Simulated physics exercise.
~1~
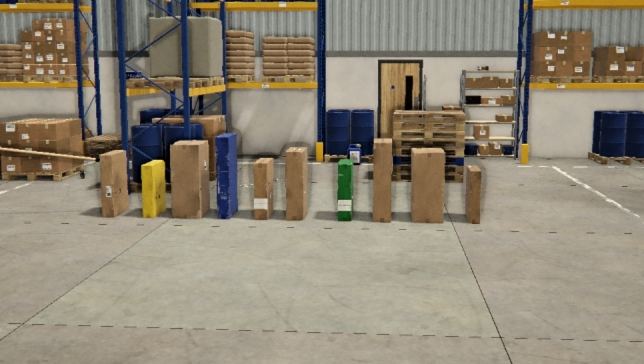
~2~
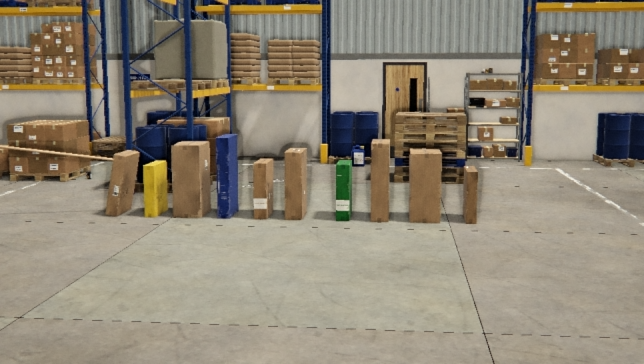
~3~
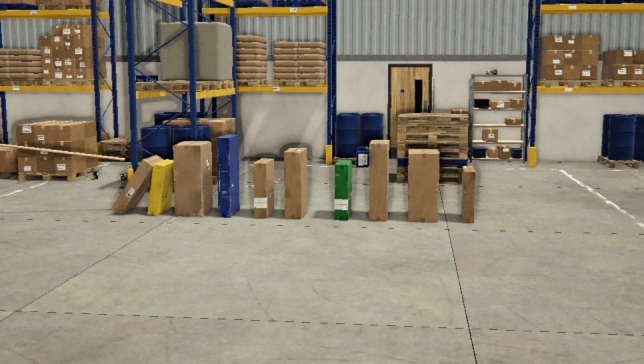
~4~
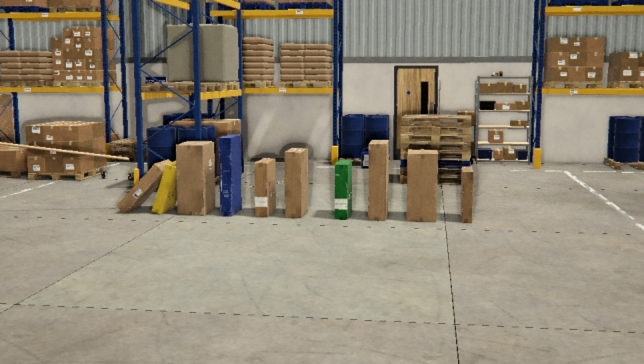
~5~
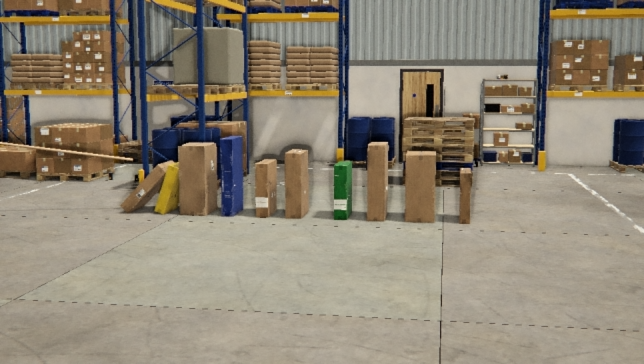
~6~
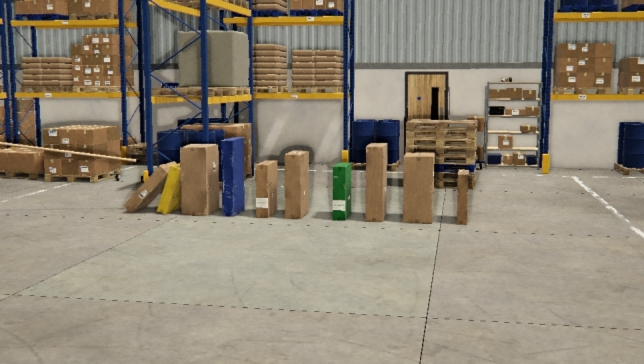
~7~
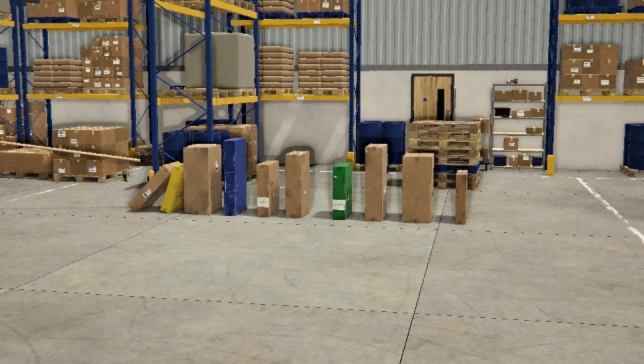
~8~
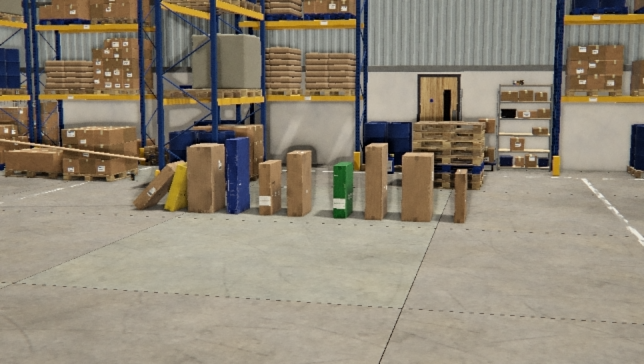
Tall blue and yellow racks loaded with boxes and sacks stand against the far wall of a warehouse, seen from the front across a wide concrete floor. Before them, a row of upright cartons of differing sizes stretches from left to right, mostly brown, with one yellow, one blue and one green. A pale pole reaches in from the left and eases the first brown carton over to the right. It leans into the yellow carton, which tilts toward its taller brown neighbour. The movement stops there, with the first two left leaning and the rest, including blue and green, still upright.
